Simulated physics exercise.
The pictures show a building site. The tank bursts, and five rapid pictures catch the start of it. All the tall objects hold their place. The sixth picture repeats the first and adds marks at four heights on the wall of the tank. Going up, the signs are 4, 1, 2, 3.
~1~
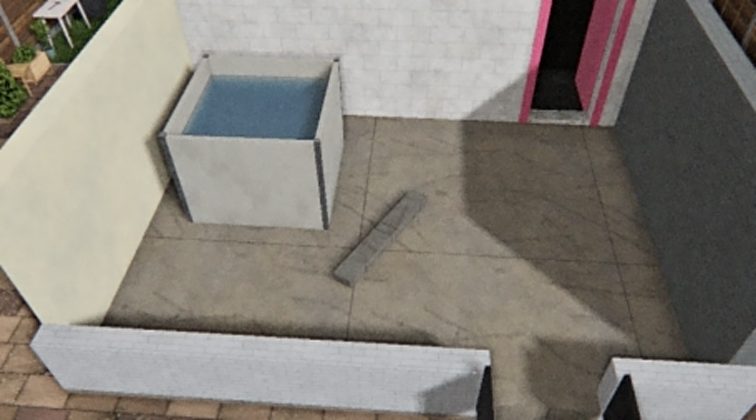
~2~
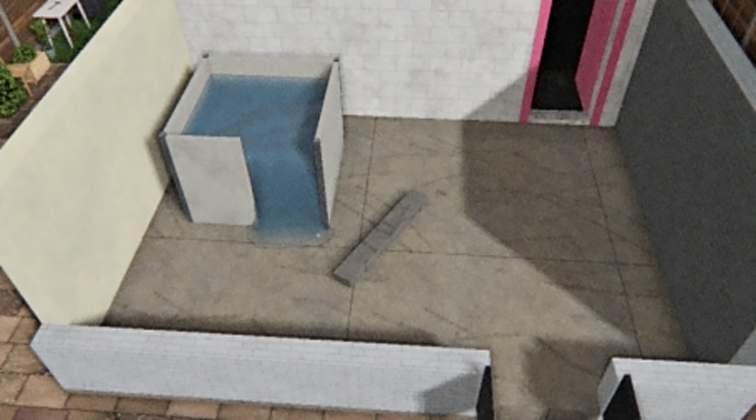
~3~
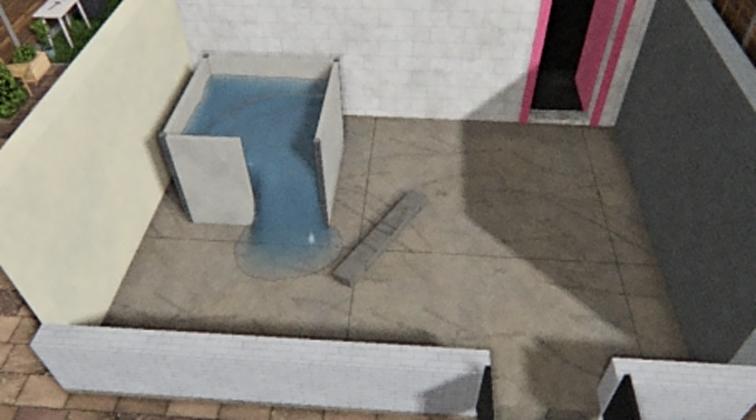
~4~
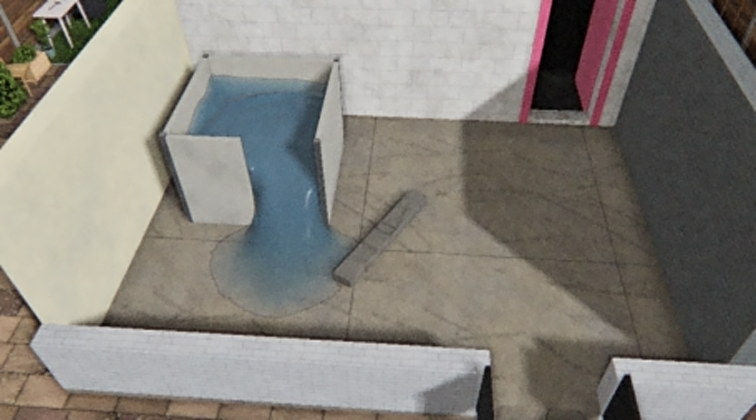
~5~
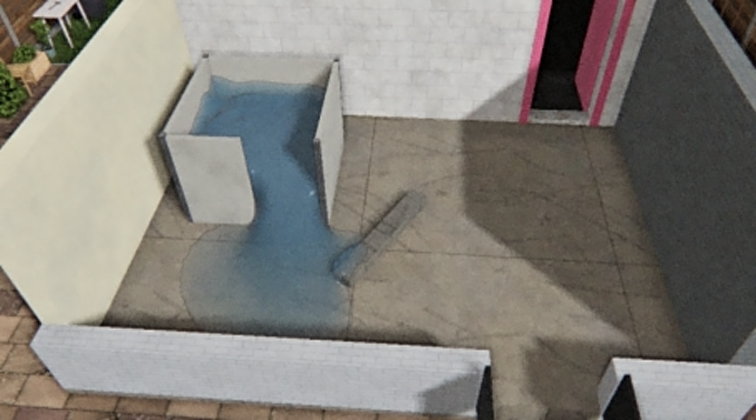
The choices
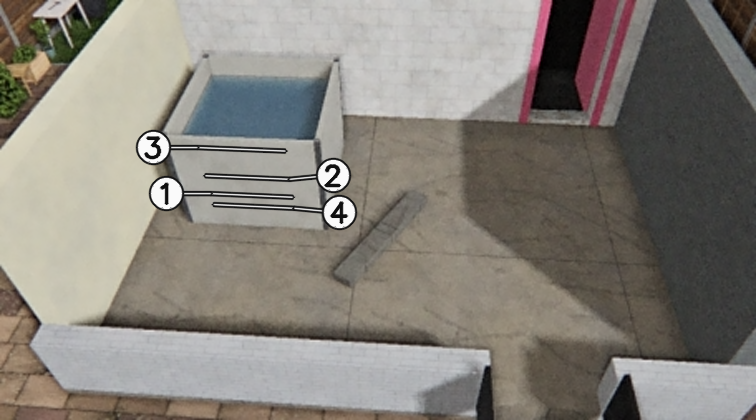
Water pouring through an opening in the front of a pale tank, spreading across a walled concrete yard around a low slanted block.
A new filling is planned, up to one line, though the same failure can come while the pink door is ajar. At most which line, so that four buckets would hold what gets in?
Go for 1.
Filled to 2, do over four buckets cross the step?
Yes, it does.
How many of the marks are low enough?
Two.
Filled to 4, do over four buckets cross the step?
No.
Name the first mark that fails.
Here it is mark 2.
In white, 1 at (251, 195); 2 at (247, 177); 3 at (241, 149); 4 at (253, 206); from the bottom up 4, 1, 2, 3.
With 1, a splash gets over, under a bucket.
With 2, about 8 bucketfuls get in.
With 3, dozens of bucketfuls pour in.
With 4, nothing gets over.
